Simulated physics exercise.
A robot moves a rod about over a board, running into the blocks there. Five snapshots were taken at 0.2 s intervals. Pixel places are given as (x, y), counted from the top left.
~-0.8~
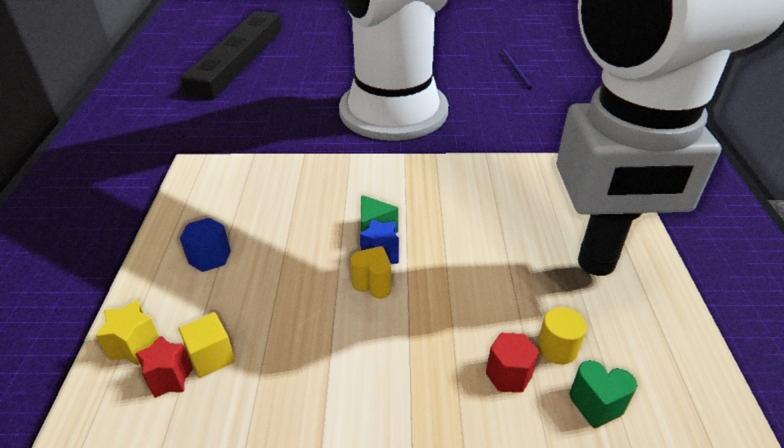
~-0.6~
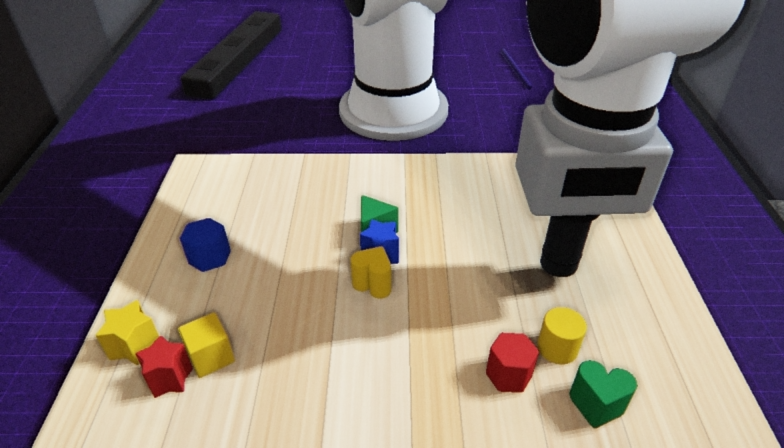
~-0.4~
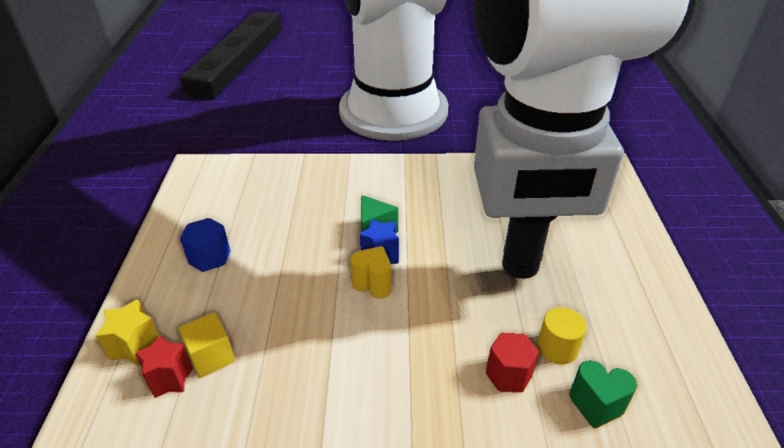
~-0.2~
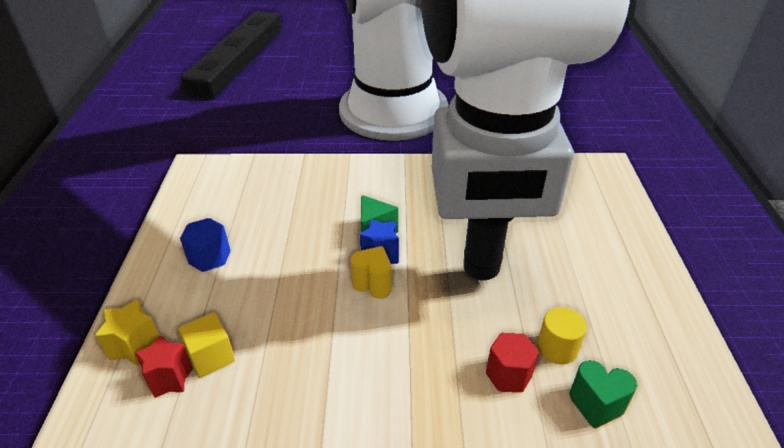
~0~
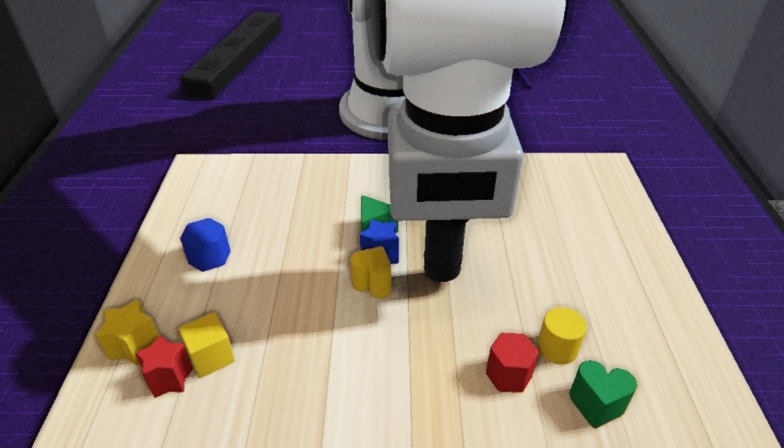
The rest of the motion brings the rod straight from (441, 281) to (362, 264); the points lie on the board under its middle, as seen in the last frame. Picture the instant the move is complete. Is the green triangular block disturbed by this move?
It gets moved.
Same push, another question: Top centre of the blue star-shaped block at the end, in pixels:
The middle of its upper face will lie at (350, 219).
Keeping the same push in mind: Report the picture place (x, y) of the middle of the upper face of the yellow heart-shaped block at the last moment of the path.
My estimate: (349, 262).
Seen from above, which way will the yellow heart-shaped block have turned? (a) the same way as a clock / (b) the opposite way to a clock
b - the opposite way to a clock.
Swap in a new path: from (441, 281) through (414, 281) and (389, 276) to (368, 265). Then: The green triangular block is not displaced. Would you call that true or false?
False.
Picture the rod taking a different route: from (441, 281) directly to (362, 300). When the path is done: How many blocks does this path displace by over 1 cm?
Here I'd predict a lone block moving more than 1 cm.
What follows on the original path. Halfway along, rod (400, 260); blue star-shaped block (375, 229).
At the end, rod (362, 253); yellow heart-shaped block (349, 262), turned 50° anticlockwise; green triangular block (367, 201), turned 45° clockwise; blue star-shaped block (350, 219).
